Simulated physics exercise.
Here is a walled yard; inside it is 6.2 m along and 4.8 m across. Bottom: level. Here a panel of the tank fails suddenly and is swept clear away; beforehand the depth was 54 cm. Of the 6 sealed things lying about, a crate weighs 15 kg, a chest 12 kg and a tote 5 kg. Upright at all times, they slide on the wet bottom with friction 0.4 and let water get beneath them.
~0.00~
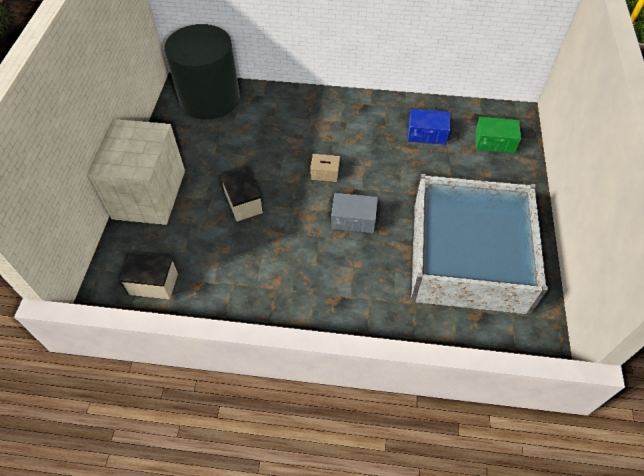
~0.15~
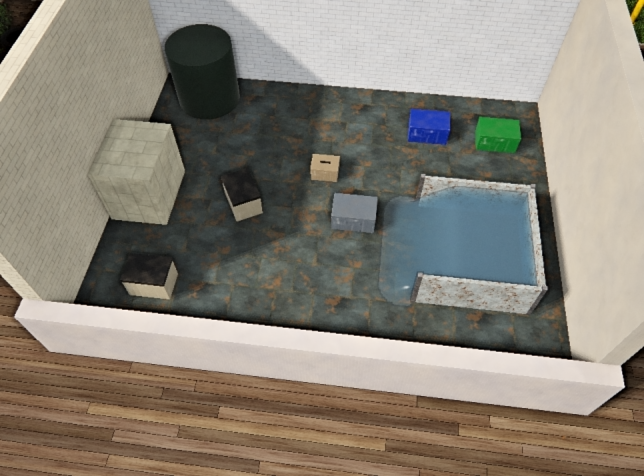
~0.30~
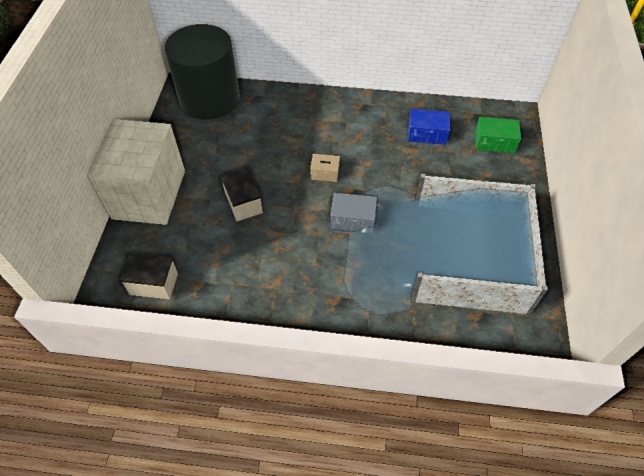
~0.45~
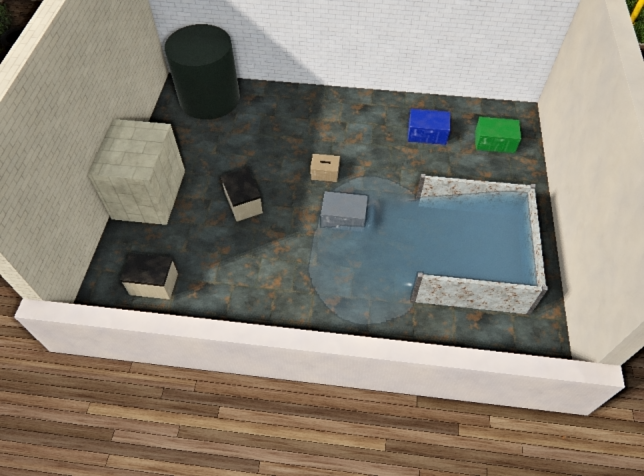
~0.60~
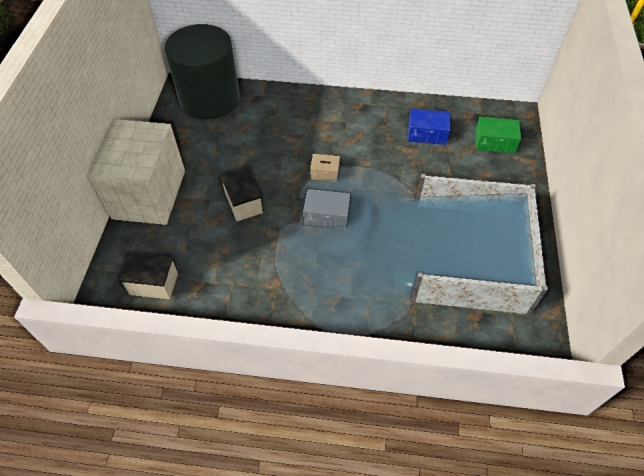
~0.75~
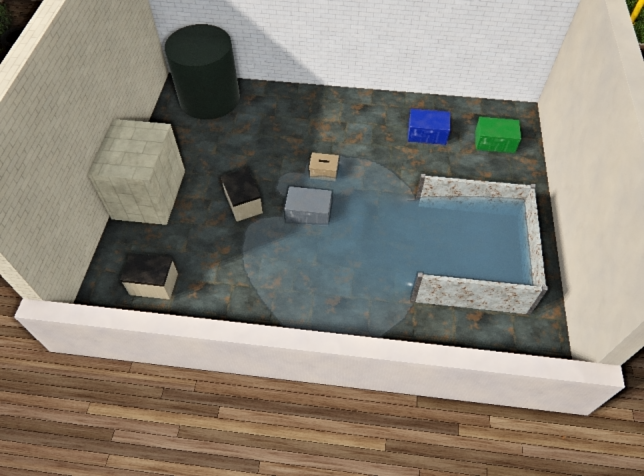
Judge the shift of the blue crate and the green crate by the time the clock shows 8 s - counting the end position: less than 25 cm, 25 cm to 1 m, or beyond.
Outcome: The blue crate should not go anywhere much; the green crate should not go anywhere much.
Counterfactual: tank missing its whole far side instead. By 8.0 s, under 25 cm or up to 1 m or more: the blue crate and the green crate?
Outcome - blue crate: Long-distance displacement, green crate: Long-distance displacement.
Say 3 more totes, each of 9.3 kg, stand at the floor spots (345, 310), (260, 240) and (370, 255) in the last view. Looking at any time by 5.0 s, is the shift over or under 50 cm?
Going through them in the order asked, they come out clear of the mark, clear of the mark and clear of the mark.
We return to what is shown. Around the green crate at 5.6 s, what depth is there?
0 cm, roughly.
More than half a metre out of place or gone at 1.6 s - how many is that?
By then the count is 3.
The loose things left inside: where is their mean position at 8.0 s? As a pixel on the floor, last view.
Mean position approx. (382, 129).
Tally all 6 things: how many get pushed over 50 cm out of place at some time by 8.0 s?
My count gives 4.
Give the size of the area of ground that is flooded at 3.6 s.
Some 20 m2.
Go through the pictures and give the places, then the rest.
In the first picture, the blue crate at (430, 119), on the bottom; the green crate at (500, 128) rests on the ground; water covers 2.0 m2; 0 of 6 have shifted.
In the second picture, the blue crate at (430, 119), on the bottom; the green crate at (500, 128), on the bottom; water covers 2.8 m2; 0 of 6 have shifted.
In the third picture, the blue crate at (430, 119), on the bottom; the green crate at (500, 128), on the bottom; water covers 3.7 m2; 0 of 6 have shifted.
In the fourth picture, the blue crate at (430, 119) rests on the ground; the green crate at (500, 128), on the bottom; 4.8 m2 under water; 1 of 6 have shifted.
In the fifth picture, the blue crate at (430, 119) rests on the ground; the green crate at (500, 128) rests on the ground; water covers 6.0 m2; 1 of 6 have shifted.
In the sixth picture, the blue crate at (430, 119), on the bottom; the green crate at (500, 128) rests on the ground; water covers 7.4 m2; 1 of 6 have shifted.
After 1.6 s the blue crate is near (430, 119), 0.0 m from its start, aground; the green crate is near (500, 128), 0.0 m from its start, aground; 0 afloat.
After 3.6 s the blue crate is near (430, 119), 0.0 m from its start, aground; the green crate is near (500, 128), 0.0 m from its start, aground; 4 afloat.
After 5.6 s the blue crate is near (430, 119), 0.0 m from its start, aground; the green crate is near (500, 128), 0.0 m from its start, aground; 3 afloat.
After 8.0 s the blue crate is near (430, 120), 0.0 m from its start, aground; the green crate is near (500, 128), 0.0 m from its start, aground; 0 afloat.
